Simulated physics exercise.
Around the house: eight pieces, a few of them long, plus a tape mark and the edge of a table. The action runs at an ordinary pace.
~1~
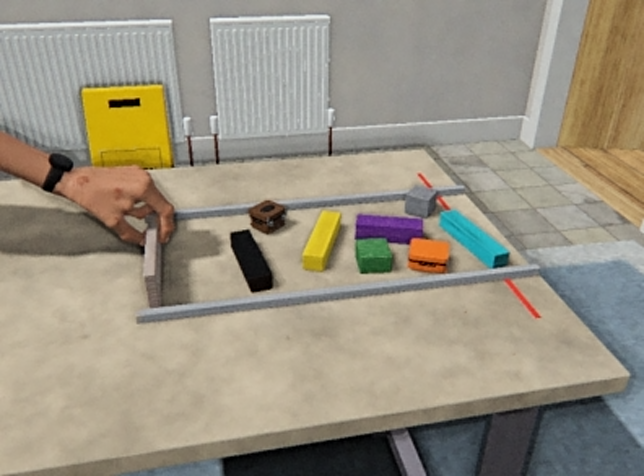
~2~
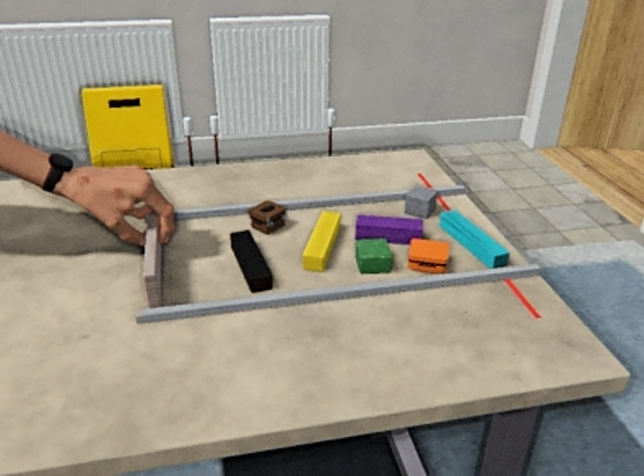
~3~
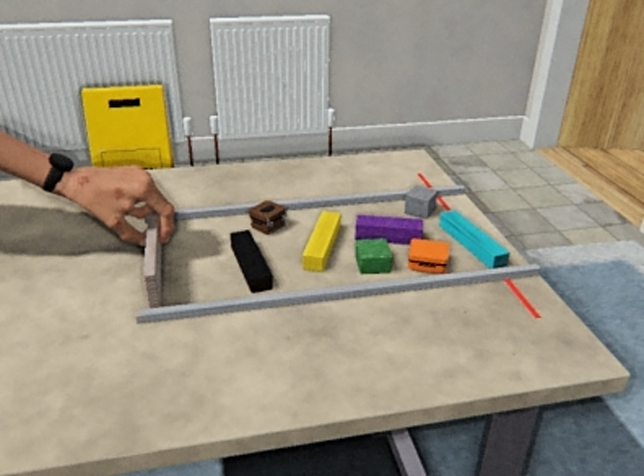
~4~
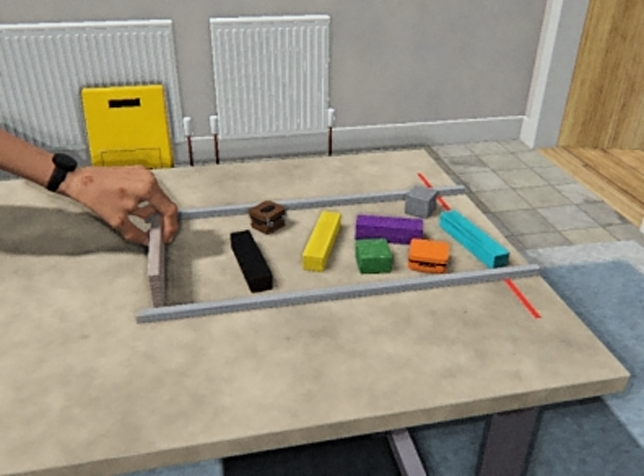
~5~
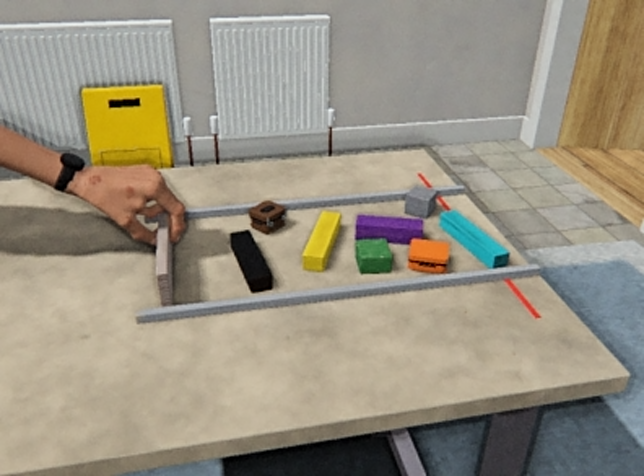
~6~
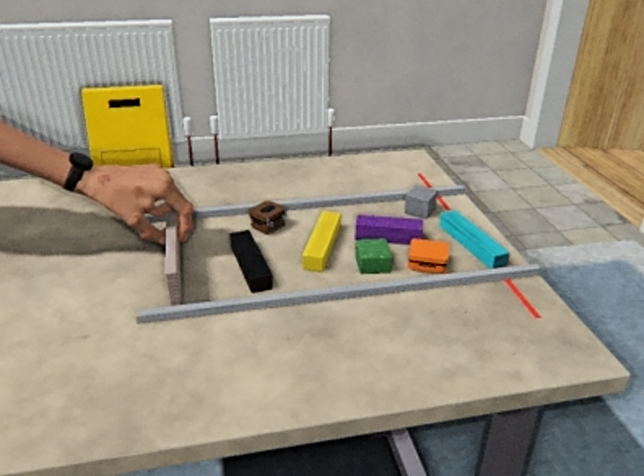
The clip opens on a hand holding a small board upright between two grey rails on a table, with eight coloured pieces lying to its right, near a red tape line. The hand stays still at first, then slides the board slightly right, while the pieces remain unmoved.
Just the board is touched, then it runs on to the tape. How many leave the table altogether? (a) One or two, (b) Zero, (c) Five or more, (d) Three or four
c, five or more.
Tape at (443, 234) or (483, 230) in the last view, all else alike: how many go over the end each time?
The counts: 3 and 6.
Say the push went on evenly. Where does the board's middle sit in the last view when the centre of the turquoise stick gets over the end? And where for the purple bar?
Near (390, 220) and (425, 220).
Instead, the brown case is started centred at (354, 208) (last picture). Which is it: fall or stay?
Result: The brown case remains aboard.
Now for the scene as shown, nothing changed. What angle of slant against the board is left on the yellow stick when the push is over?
Close to 0°.
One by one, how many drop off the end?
That makes a total of 5.
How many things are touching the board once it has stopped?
It ends up touching 2.
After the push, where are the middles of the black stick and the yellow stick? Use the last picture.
Final positions - black stick around (487, 236), yellow stick around (496, 224).
A little later, none off yet; turquoise stick at rest near (473, 238); grey block at rest near (421, 202); orange case at rest near (428, 258).
When it is over, the number that fall off is five or more; down, green block, purple bar, orange case, grey block and turquoise stick.
